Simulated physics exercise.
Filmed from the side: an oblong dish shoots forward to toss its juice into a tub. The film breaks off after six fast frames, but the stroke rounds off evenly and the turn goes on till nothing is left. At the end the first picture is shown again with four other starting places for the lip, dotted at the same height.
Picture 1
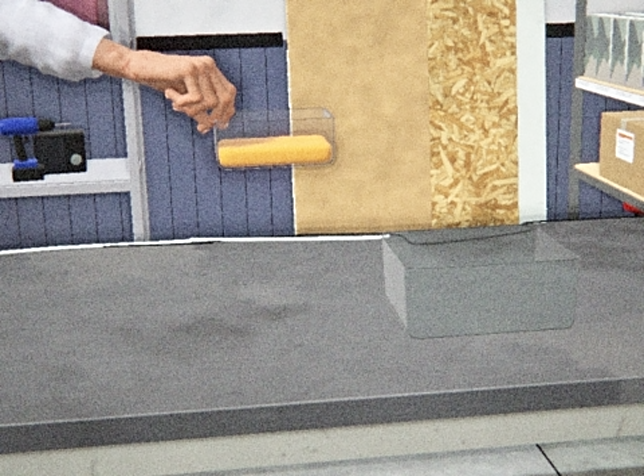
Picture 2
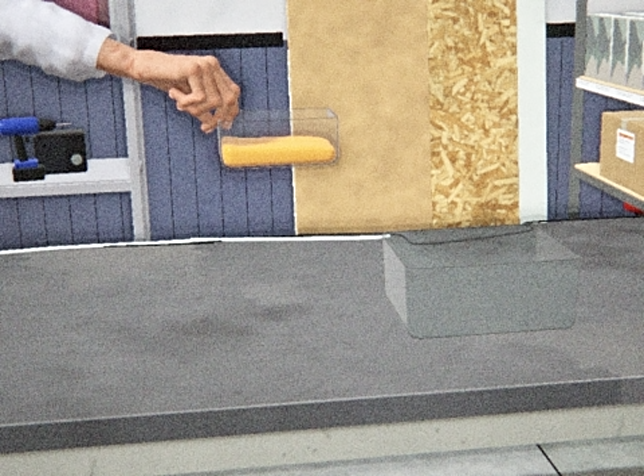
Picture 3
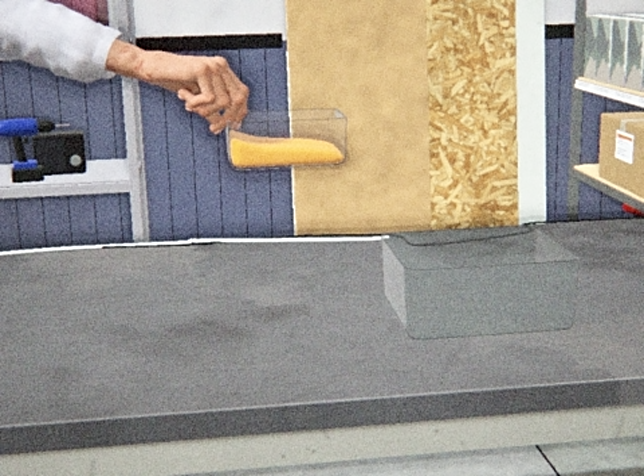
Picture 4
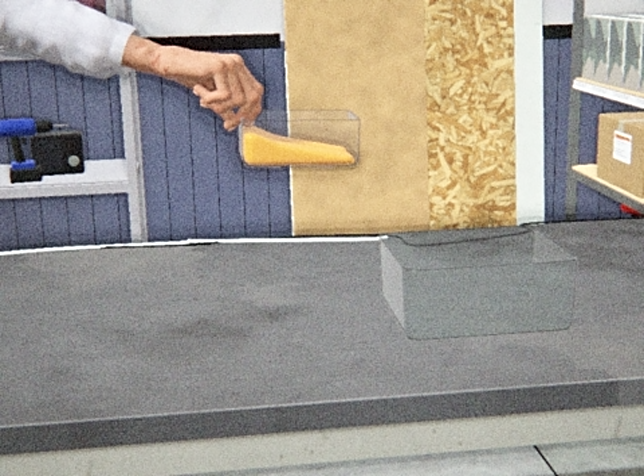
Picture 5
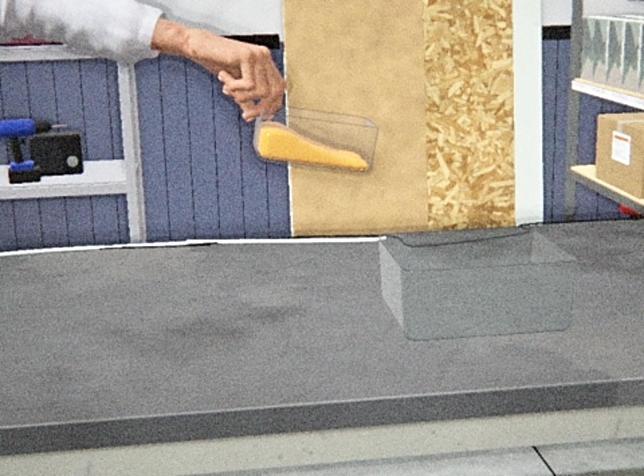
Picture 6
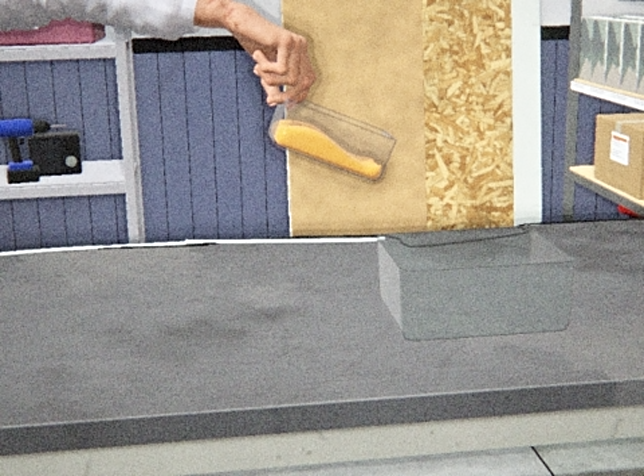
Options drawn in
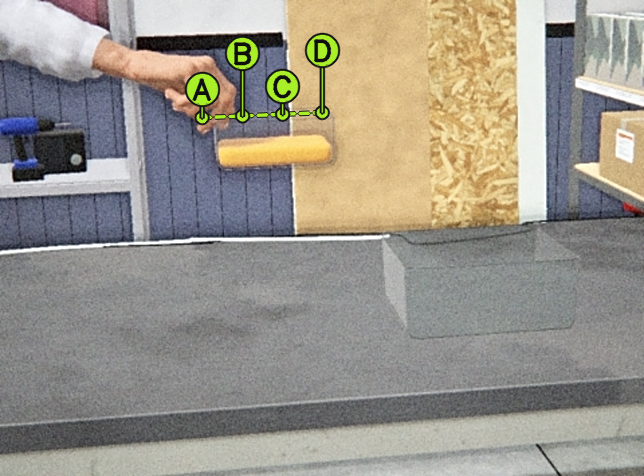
A hand at the upper left holds a small clear oblong dish of orange-yellow juice level, barely moving above a dark worktop with an empty see-through tub. The hand then carries the dish to the right, the juice surface sloping and rippling, and tilts its right end downward.
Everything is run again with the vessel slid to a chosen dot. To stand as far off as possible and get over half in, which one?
Take B.
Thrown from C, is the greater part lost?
No, not at all.
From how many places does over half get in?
Three.
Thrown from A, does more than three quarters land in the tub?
No, less.
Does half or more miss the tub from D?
No.
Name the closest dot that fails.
That is dot A.
On the marked copy, A at (202, 117); B at (242, 115); C at (282, 114); D at (322, 112).
With A, about 32 % lands in the tub, 63 % falls short and 5 % goes beside or beyond.
With B, about 70 % lands in the tub, 23 % falls short and 7 % goes beside or beyond.
With C, about 75 % lands in the tub, 17 % falls short and 7 % goes beside or beyond.
With D, about 83 % lands in the tub, 14 % falls short and 3 % goes beside or beyond.
